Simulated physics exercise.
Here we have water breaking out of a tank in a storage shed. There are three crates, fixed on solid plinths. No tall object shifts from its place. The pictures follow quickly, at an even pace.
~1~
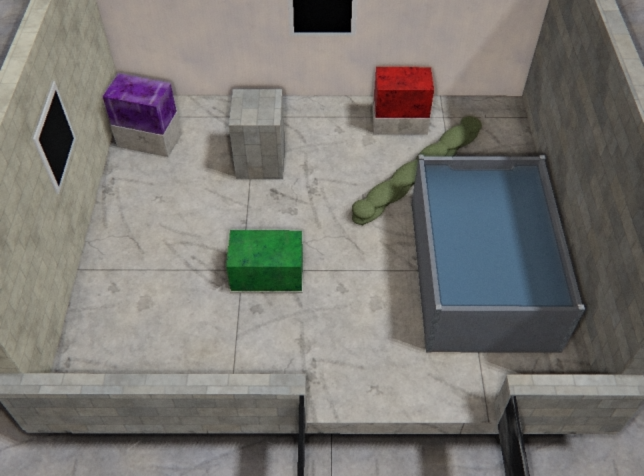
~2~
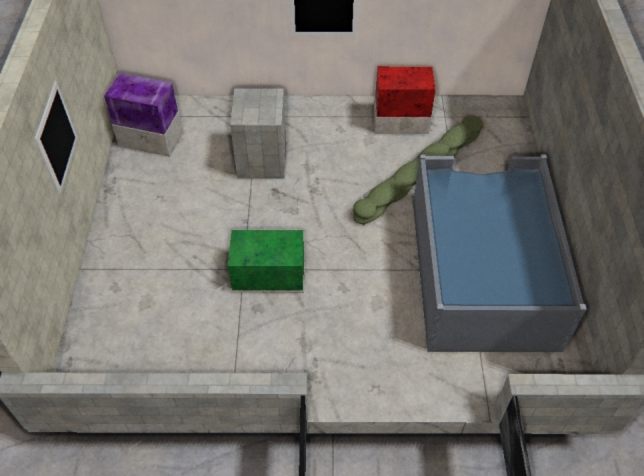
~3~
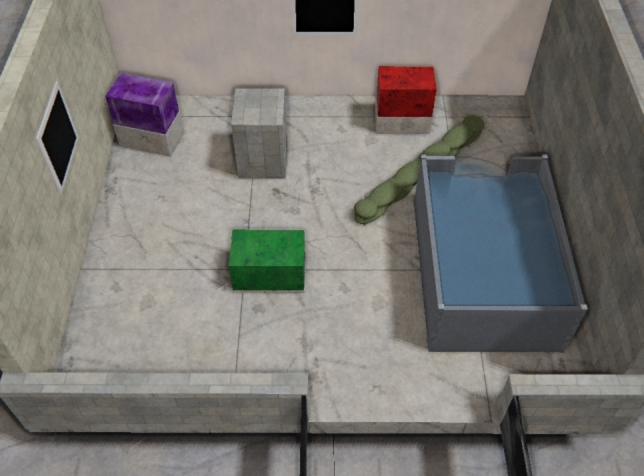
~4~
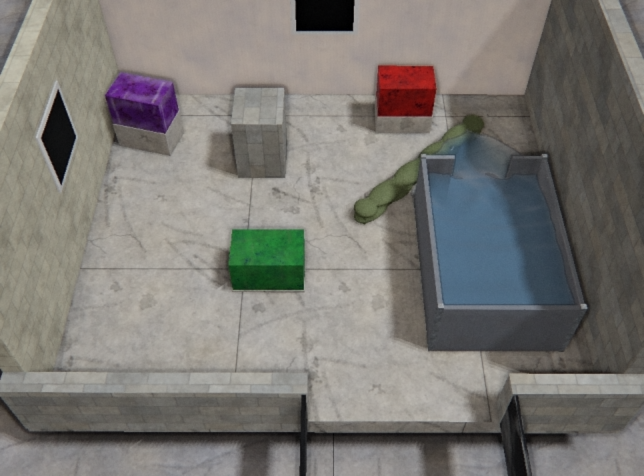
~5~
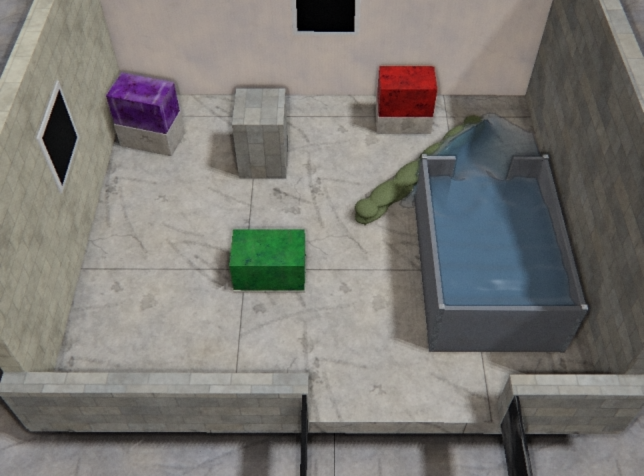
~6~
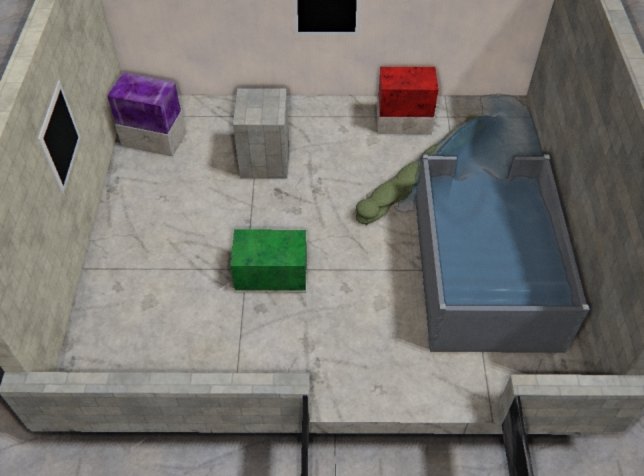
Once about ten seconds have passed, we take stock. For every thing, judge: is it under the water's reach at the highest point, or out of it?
Green crate: Within reach, so wet; purple crate: Out of reach, so dry; red crate: Within reach, so wet.
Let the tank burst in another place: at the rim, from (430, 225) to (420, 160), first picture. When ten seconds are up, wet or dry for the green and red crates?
Green gets drenched; red stays untouched.
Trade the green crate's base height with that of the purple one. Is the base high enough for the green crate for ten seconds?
The green crate stays out of it.
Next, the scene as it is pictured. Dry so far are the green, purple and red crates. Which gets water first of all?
First to get wet: The one in red.
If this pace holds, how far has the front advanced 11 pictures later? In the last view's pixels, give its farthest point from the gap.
I'd say around (271, 96).
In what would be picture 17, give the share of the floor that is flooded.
About 35 per cent.
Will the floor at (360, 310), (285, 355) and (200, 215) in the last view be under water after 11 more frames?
Status by point, in sequence: Waterlogged; unwetted; unwetted.
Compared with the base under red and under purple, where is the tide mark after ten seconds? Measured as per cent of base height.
I'd say 120 per cent for the first one and 60 per cent for the second.
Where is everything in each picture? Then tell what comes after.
In the first frame, still water in the open tank at (493, 231).
In the second frame, the front is at a hidden place, out from the gap on the open tank's far side.
In the third frame, water pours out on the open tank's far side and has run to a hidden place.
In the fourth frame, the front is at (485, 137), out from the gap on the open tank's far side.
In the fifth frame, the front is at (494, 116), out from the gap on the open tank's far side.
In the sixth frame, the front is at (505, 97), out from the gap on the open tank's far side.
A moment on, water covers 20 % of the floor; the green crate not reached, the purple crate not reached, the red crate water round its plinth.
Next, water covers 35 % of the floor; the green crate water round its plinth, the purple crate not reached, the red crate water round its plinth.
Then, water covers 60 % of the floor; the green crate water round its plinth, the purple crate water round its plinth, the red crate water round its plinth.
Later, water covers 90 % of the floor; the green crate water round its plinth, the purple crate water round its plinth, the red crate water round its plinth.
In the end, water covers 95 % of the floor; the green crate was topped, the purple crate stayed above the water, the red crate was topped.
